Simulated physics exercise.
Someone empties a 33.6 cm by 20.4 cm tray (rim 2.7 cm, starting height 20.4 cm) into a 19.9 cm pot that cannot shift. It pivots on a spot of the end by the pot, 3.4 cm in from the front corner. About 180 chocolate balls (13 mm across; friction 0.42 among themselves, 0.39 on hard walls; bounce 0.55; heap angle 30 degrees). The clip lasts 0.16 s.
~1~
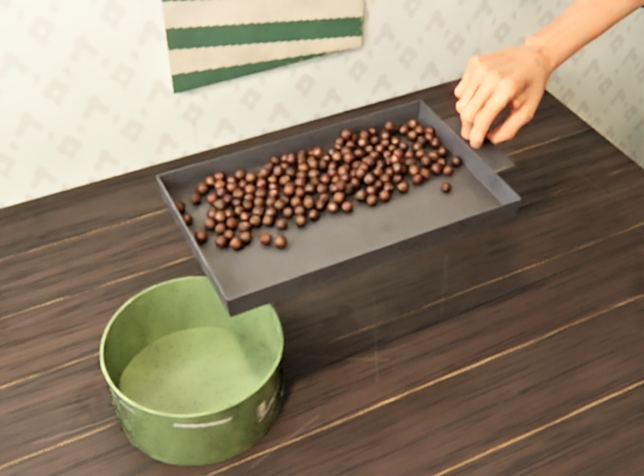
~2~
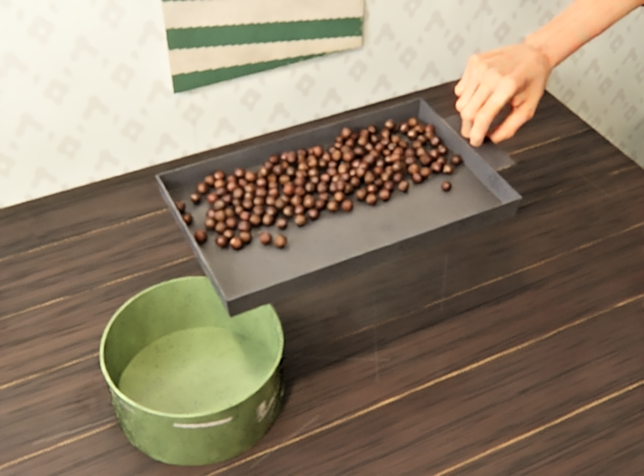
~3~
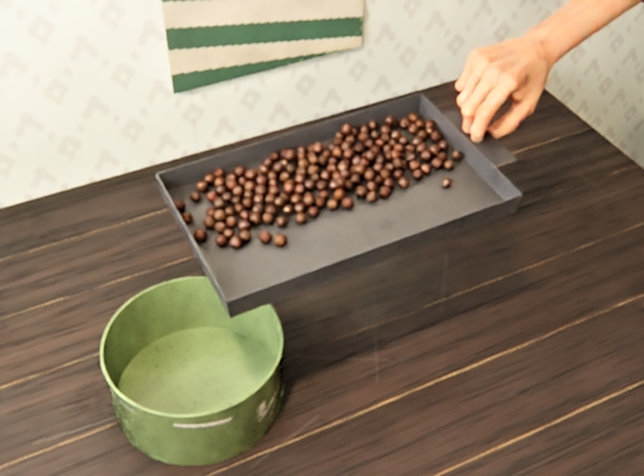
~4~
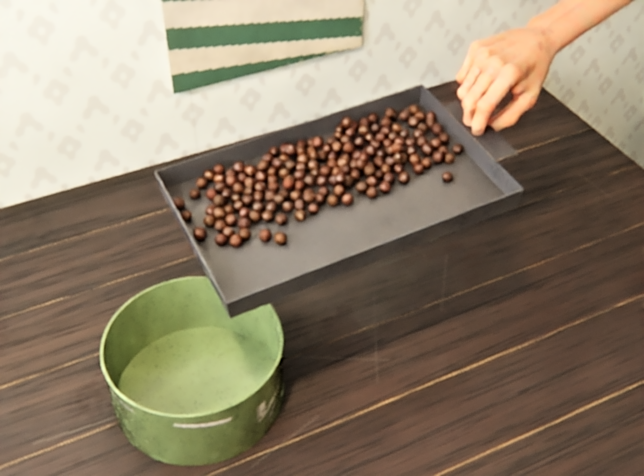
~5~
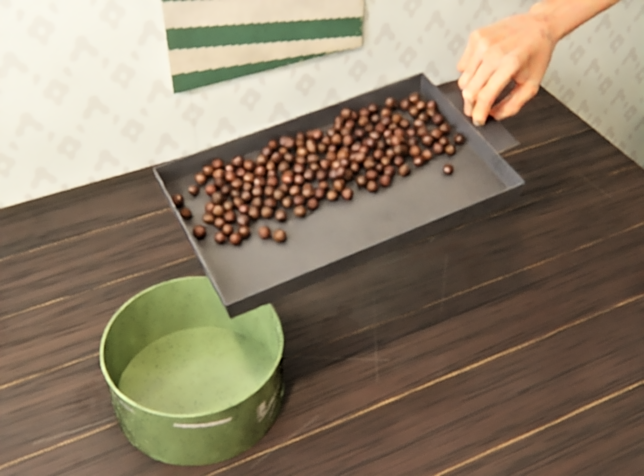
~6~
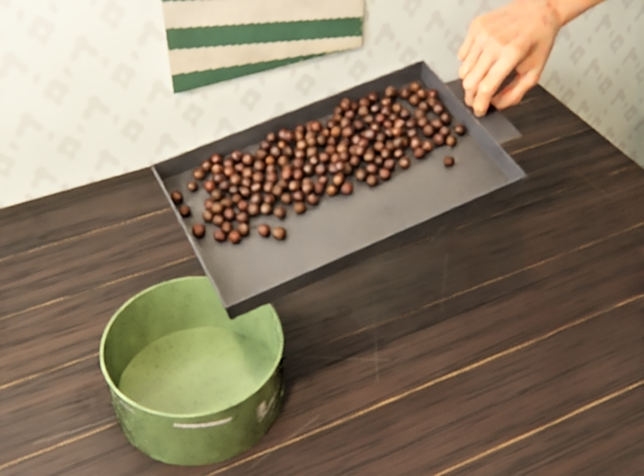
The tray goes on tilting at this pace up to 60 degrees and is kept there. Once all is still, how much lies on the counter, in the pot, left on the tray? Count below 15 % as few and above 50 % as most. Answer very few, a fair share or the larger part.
Counter: A fair share, pot: Very few, tray: The larger part.
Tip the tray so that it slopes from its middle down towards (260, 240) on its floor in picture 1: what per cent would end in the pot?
About 10 per cent.
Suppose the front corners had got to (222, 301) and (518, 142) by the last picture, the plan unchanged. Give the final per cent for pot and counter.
Pot 10, counter 25.
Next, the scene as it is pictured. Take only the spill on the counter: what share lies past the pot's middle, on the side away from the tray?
Roughly 80 per cent.
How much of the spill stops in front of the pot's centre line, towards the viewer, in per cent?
About 100 per cent.
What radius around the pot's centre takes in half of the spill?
Some 28 cm.
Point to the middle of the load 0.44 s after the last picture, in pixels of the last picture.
Near (274, 218).
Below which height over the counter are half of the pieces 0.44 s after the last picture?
Roughly 28 cm.
Then, 0.26 s after the last picture, tilt 35 degrees; the tray holds 100 %, the pot 0 %.
Then, 0.44 s after the last picture, tilt 52 degrees; the tray holds 100 %, the pot 0 %.
Then, 0.73 s after the last picture, tilt 60 degrees; the tray holds 80 %, the pot 0 %.
In the end, counter 25 %, pot 0 %, tray 70 %.
